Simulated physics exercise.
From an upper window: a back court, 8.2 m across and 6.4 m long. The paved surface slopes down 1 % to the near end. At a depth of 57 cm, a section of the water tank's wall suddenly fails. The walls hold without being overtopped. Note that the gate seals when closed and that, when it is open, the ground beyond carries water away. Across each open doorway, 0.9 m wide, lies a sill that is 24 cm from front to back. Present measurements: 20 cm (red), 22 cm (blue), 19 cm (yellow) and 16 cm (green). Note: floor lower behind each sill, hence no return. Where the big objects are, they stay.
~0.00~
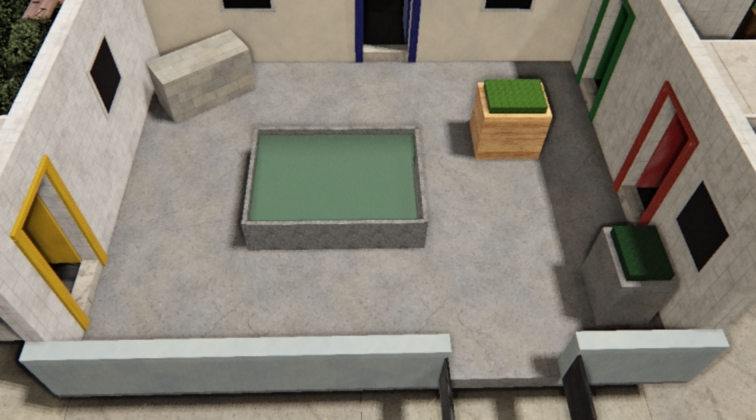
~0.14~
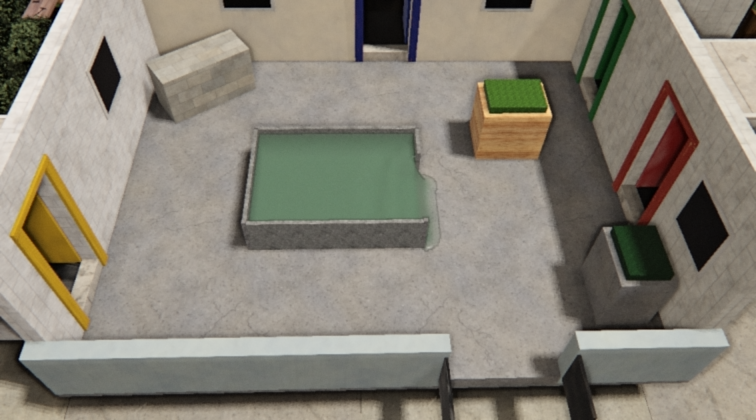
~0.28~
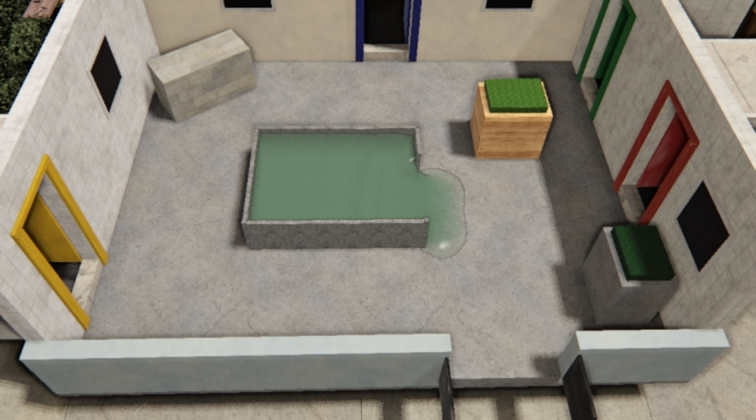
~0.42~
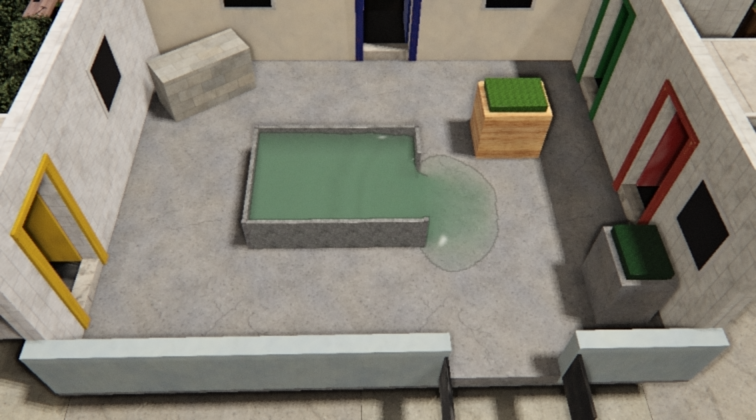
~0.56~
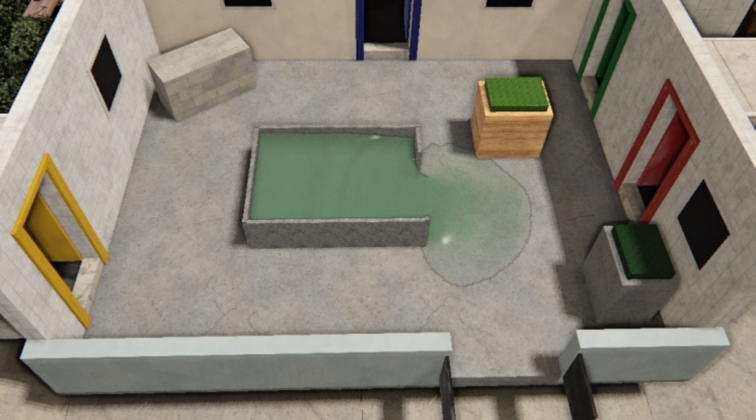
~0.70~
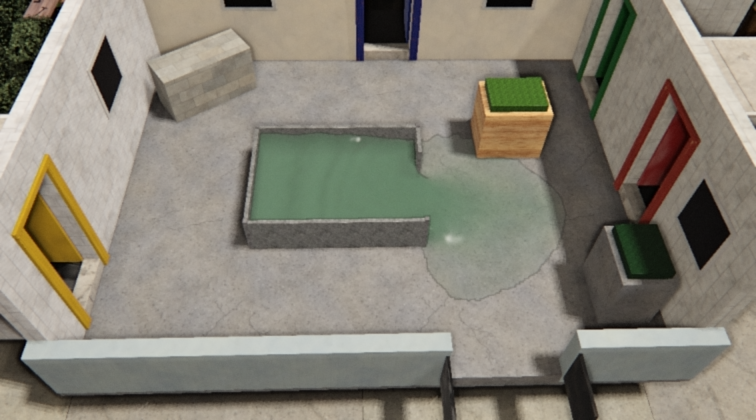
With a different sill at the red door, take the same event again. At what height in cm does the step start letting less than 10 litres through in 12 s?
At about 25 cm.
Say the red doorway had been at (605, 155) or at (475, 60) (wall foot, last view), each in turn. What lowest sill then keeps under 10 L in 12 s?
You'd want roughly 21 cm there first, then roughly 5.0 cm.
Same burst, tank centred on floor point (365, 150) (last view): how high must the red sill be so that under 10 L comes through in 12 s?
23 cm, give or take.
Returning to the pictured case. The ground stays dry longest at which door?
Final door: Yellow.
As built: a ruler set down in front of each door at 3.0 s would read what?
Centimetres: Red = 28, blue = 0, yellow = 0, green = 6.
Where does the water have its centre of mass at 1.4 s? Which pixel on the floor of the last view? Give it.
Centre of mass: About (386, 203) px.
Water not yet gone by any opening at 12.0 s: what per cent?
I'd estimate some 78 in a hundred.
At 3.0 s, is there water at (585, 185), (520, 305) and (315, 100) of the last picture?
In order: Soaked, soaked, untouched.
After 1.4 s water covers 20 % of the floor, deepest (29 cm) near (436, 222); 26 cm at the red door, 0 litres in over its 20 cm sill.
After 3.0 s water covers 30 % of the floor, deepest (32 cm) near (645, 356); 28 cm at the red door, 28 litres in over its 20 cm sill.
After 12.0 s water covers 90 % of the floor, deepest (9 cm) near (581, 358); 7 cm at the red door, 47 litres in over its 20 cm sill.
At the red door as built, the water arrived by 1.0 s and peaked near 30 cm at 2.4 s.
With a sill of 22 cm, 27 litres would have come in within the 12 s; with 30 cm, 0 litres. So under 10 litres takes about 25 cm.
